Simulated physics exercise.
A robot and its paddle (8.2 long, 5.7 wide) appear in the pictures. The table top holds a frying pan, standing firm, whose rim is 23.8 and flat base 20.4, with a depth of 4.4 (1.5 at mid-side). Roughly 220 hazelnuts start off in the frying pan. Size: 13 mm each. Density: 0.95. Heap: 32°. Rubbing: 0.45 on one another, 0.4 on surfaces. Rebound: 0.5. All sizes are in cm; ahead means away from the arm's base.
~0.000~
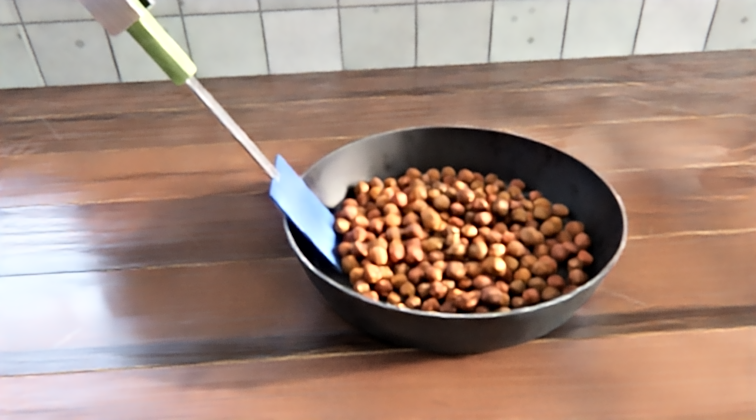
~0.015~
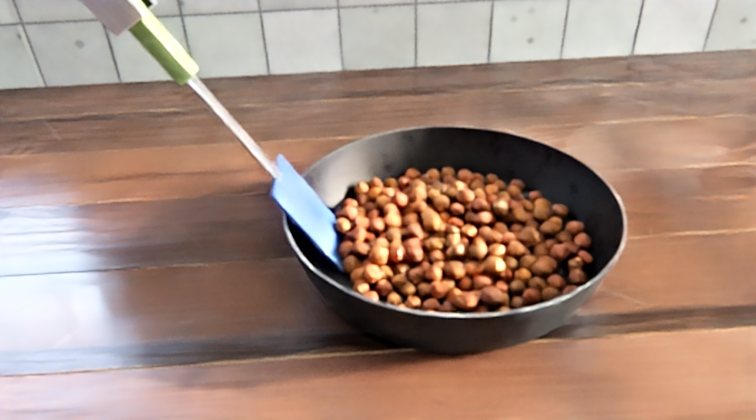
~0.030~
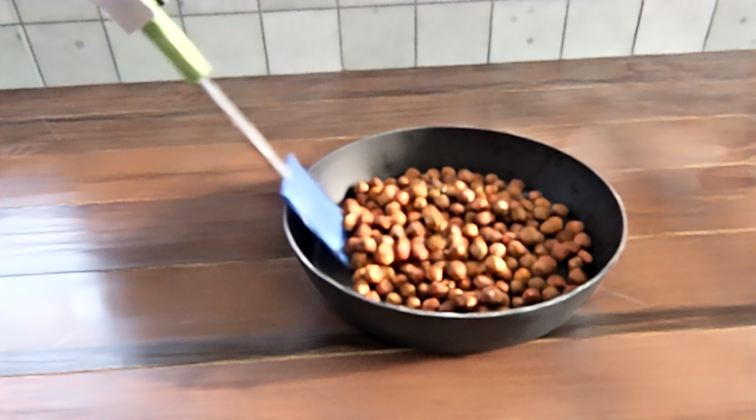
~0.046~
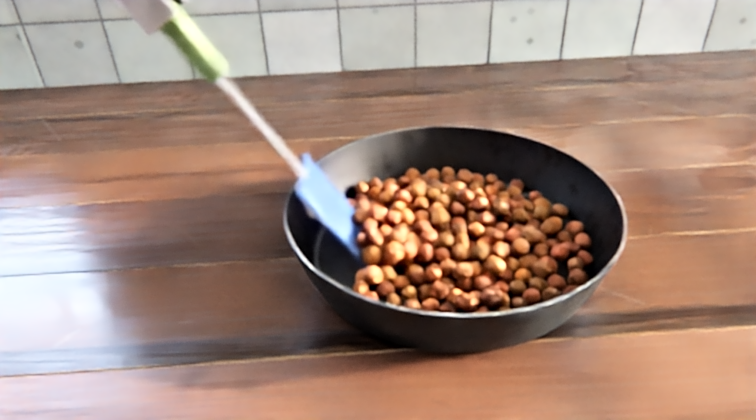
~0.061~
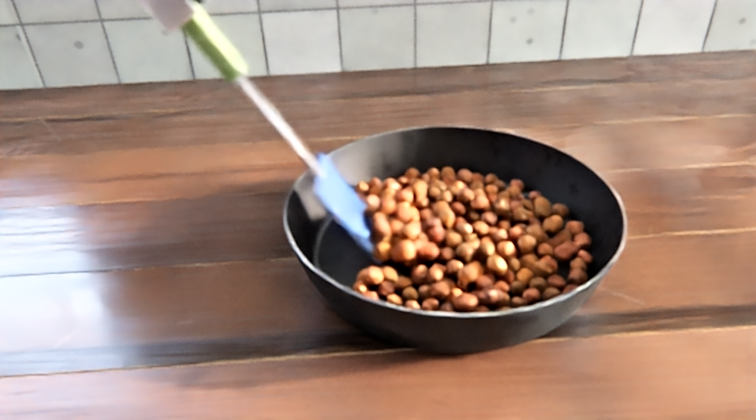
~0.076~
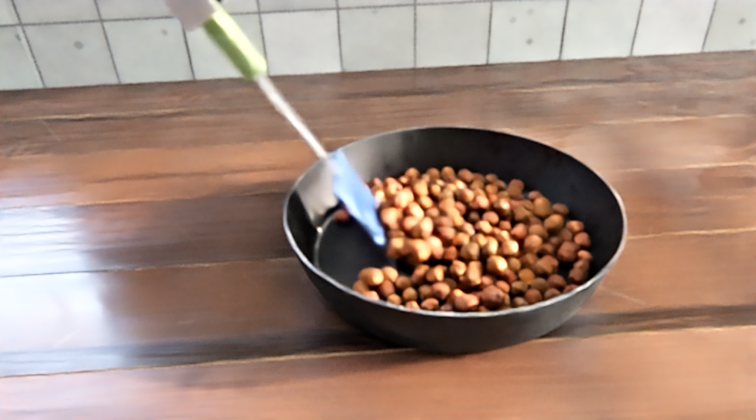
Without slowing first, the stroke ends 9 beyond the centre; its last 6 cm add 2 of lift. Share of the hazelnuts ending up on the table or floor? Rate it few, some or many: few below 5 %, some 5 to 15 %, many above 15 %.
Some, 5 to 15 %.
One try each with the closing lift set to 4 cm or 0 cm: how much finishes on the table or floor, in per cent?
Try one gives about 5 in a hundred, try two about 5 in a hundred.
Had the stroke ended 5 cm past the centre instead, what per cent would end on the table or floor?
Then around 0 per cent.
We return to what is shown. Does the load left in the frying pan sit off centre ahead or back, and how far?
Some 3.0 cm ahead of the centre.
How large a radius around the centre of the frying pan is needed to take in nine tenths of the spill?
I'd estimate close to 45 centimetres.
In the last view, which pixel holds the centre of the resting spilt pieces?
Roughly (701, 198).
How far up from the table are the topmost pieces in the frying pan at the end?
It reaches around 4.0 cm.
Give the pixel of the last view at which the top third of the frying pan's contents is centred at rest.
You'll find it at about (529, 214).
By 0.14 s, sloping 59°, highest piece 5 above the table; 220 in the frying pan.
By 0.19 s, sloping 59°, highest piece 6 above the table; 220 in the frying pan.
By 0.42 s, sloping 59°, highest piece 4 above the table; 202 in the frying pan, 18 on the table or floor.
By 1.47 s, sloping 59°, highest piece 4 above the table; 202 in the frying pan, 18 on the table or floor.
Final count, 202 in the frying pan, 18 on the table or floor. That is 8 % on the table or floor.
